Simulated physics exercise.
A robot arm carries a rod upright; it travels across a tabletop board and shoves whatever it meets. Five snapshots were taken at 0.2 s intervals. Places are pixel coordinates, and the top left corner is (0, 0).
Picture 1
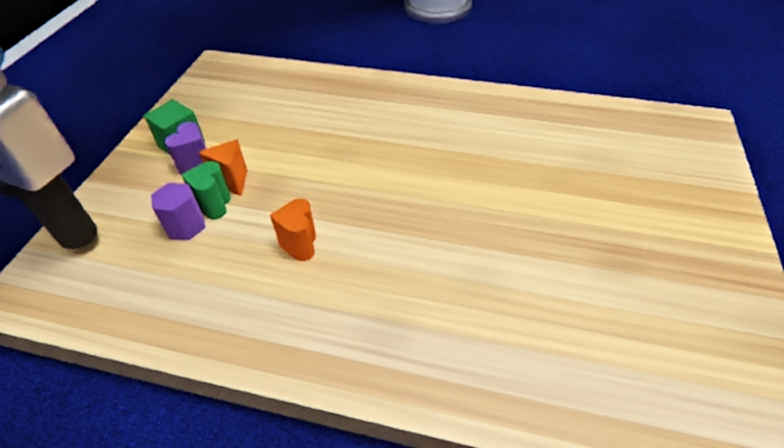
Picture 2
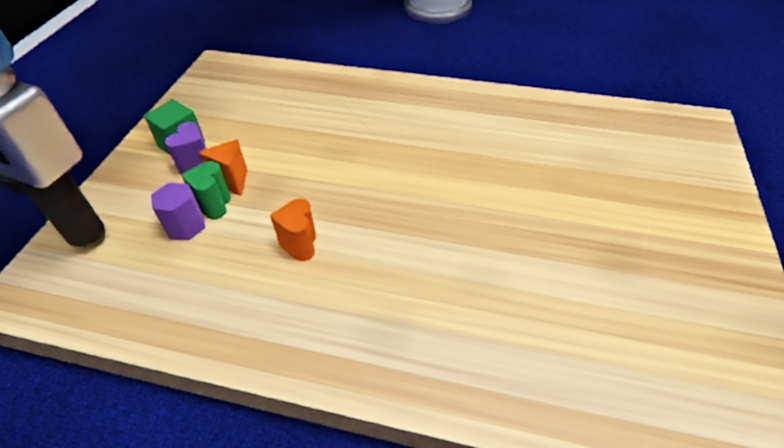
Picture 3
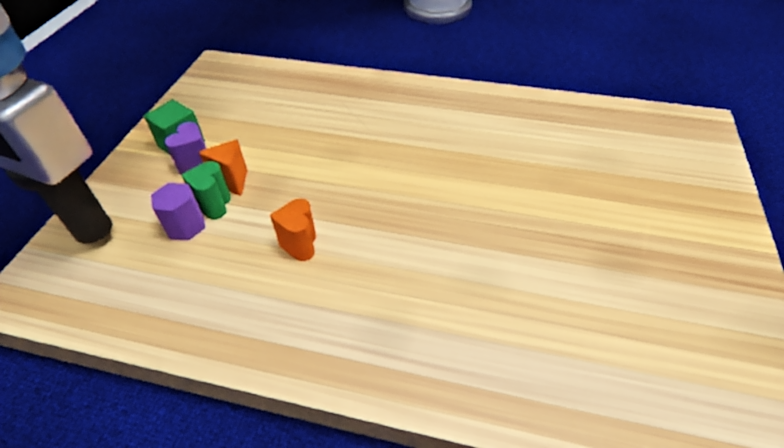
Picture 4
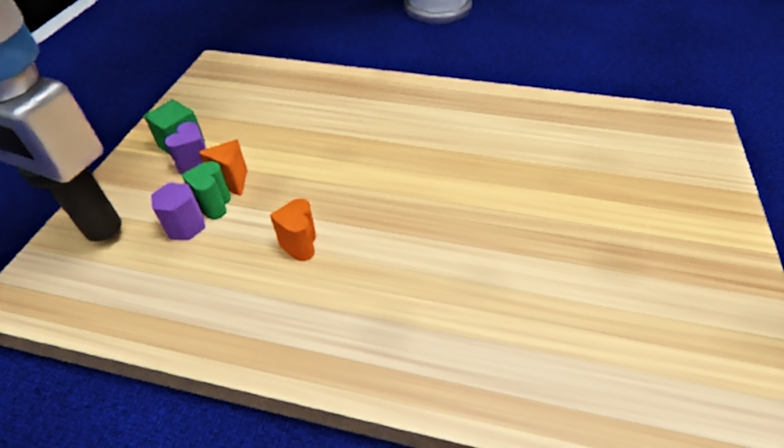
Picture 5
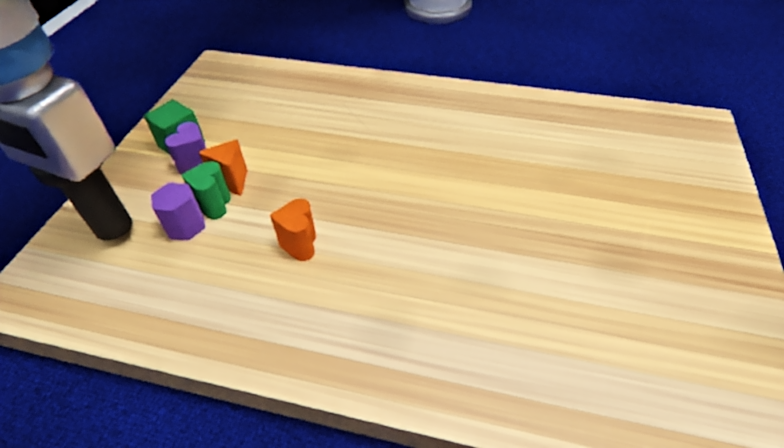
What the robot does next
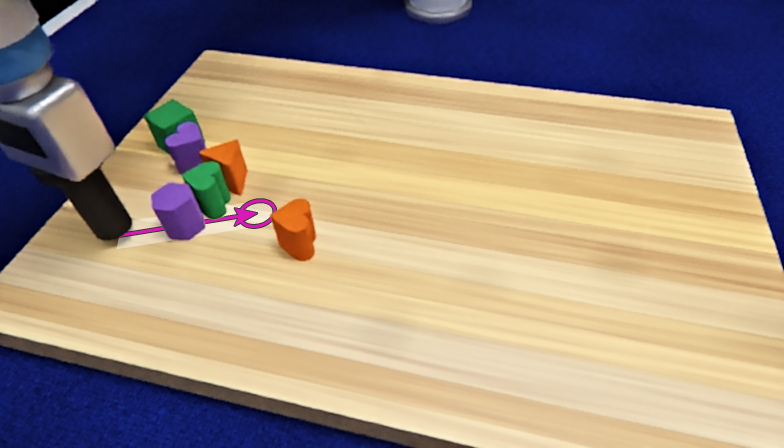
A robotic arm with a black rod at its tip starts at the left edge of a wooden board and slides slowly a short way right, toward a purple hexagon. The hexagon, the green, purple and orange blocks near it, and an orange heart block all stay still, untouched by the rod.
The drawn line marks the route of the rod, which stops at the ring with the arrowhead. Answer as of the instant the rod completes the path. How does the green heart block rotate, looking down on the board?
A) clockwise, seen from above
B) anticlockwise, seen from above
It's B.
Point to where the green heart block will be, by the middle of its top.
I'd say the green heart block ends with its top centre at (255, 158).
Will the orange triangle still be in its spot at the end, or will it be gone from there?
That block slides.
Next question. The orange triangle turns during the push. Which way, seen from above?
In a top view, it turns counterclockwise.
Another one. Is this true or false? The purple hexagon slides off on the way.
The statement is false.
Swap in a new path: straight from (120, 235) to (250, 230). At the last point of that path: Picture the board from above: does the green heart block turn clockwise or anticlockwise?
Counterclockwise from above.
The drawn path runs in a line from (120, 235) to (257, 213).
What follows on the original path. One third of the way, rod (162, 219); purple hexagon (189, 196), turned 15° clockwise; green heart block (211, 174), turned 25° anticlockwise.
Two thirds of the way, rod (209, 212); purple hexagon (235, 195), turned 40° clockwise; green heart block (231, 168), turned 50° anticlockwise; orange triangle (228, 146), turned 30° anticlockwise.
At the end, rod (254, 205); purple hexagon (278, 196), turned 75° clockwise; green heart block (255, 158), turned 115° anticlockwise; orange triangle (230, 144), turned 45° anticlockwise; orange heart block (296, 216).
